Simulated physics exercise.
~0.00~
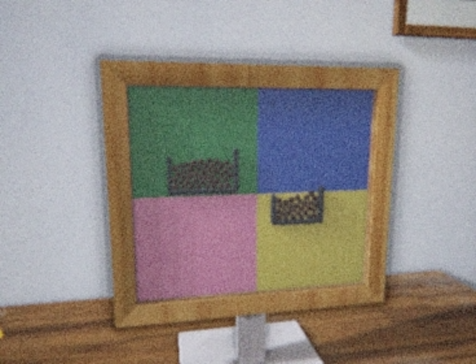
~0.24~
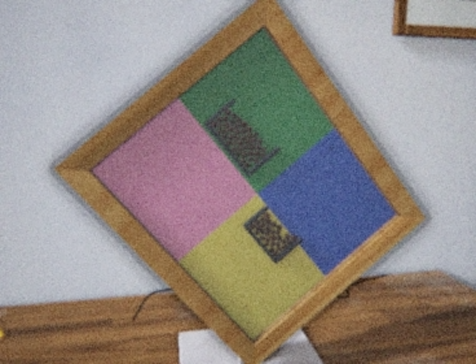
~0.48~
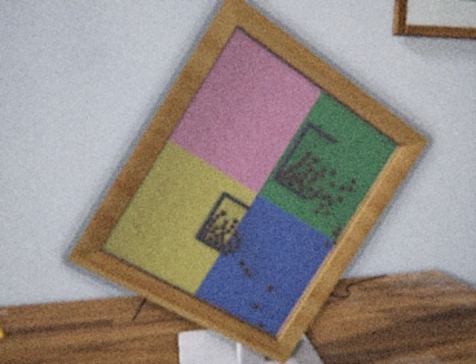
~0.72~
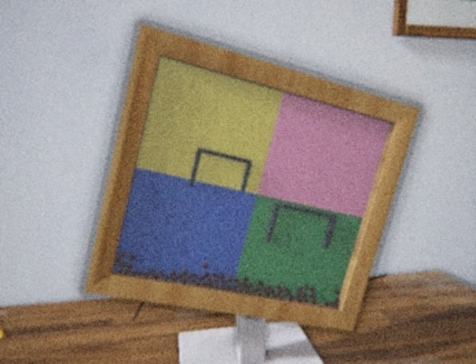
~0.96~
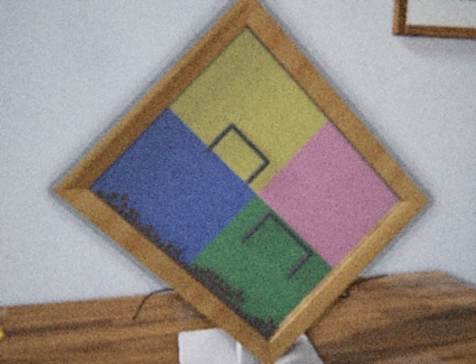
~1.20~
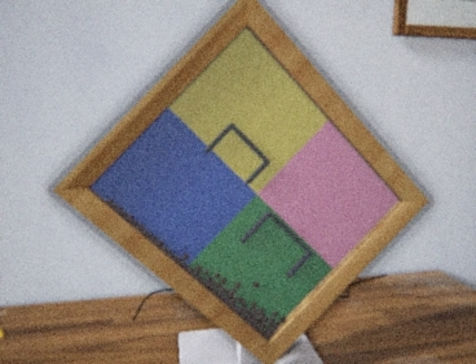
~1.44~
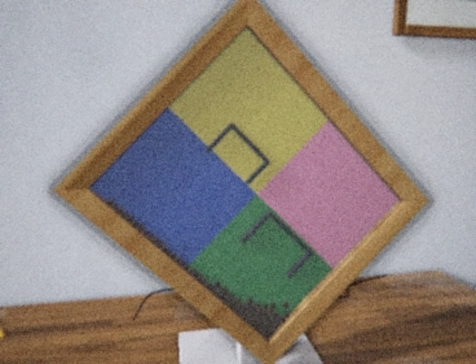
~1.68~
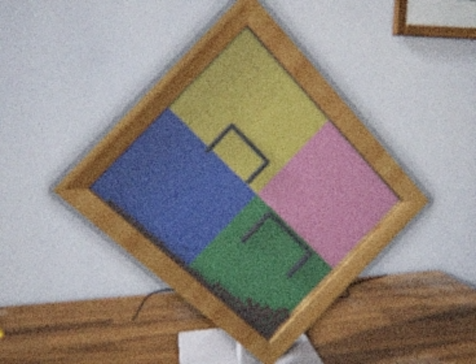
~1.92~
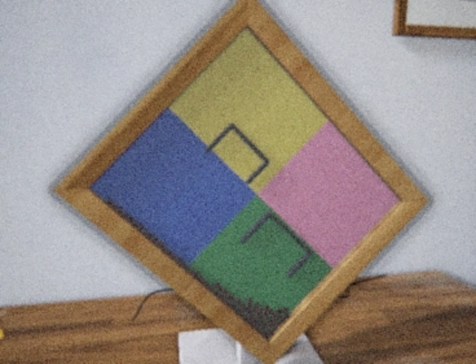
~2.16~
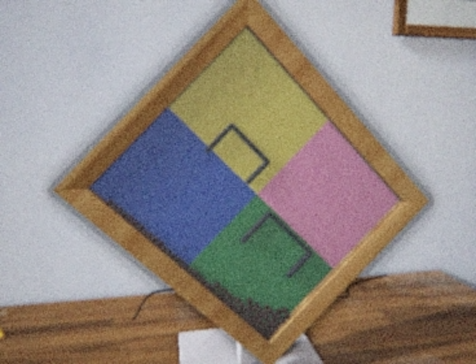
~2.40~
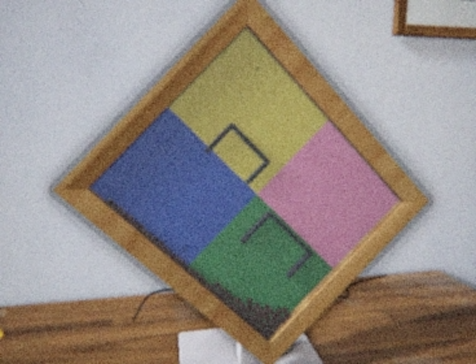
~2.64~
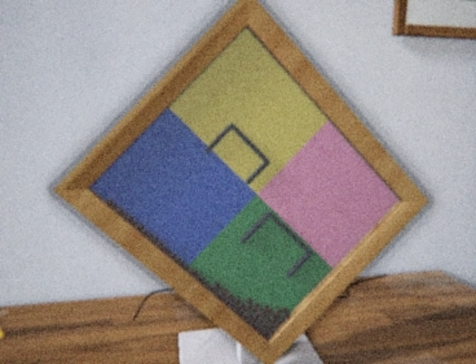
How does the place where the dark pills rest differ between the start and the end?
At the start the pills sit in two outlined holders near the middle of the case, one in the green quarter and one in the yellow. At the end they lie lower and further left, along the lower-left edge across the blue and green quarters, with most in green.
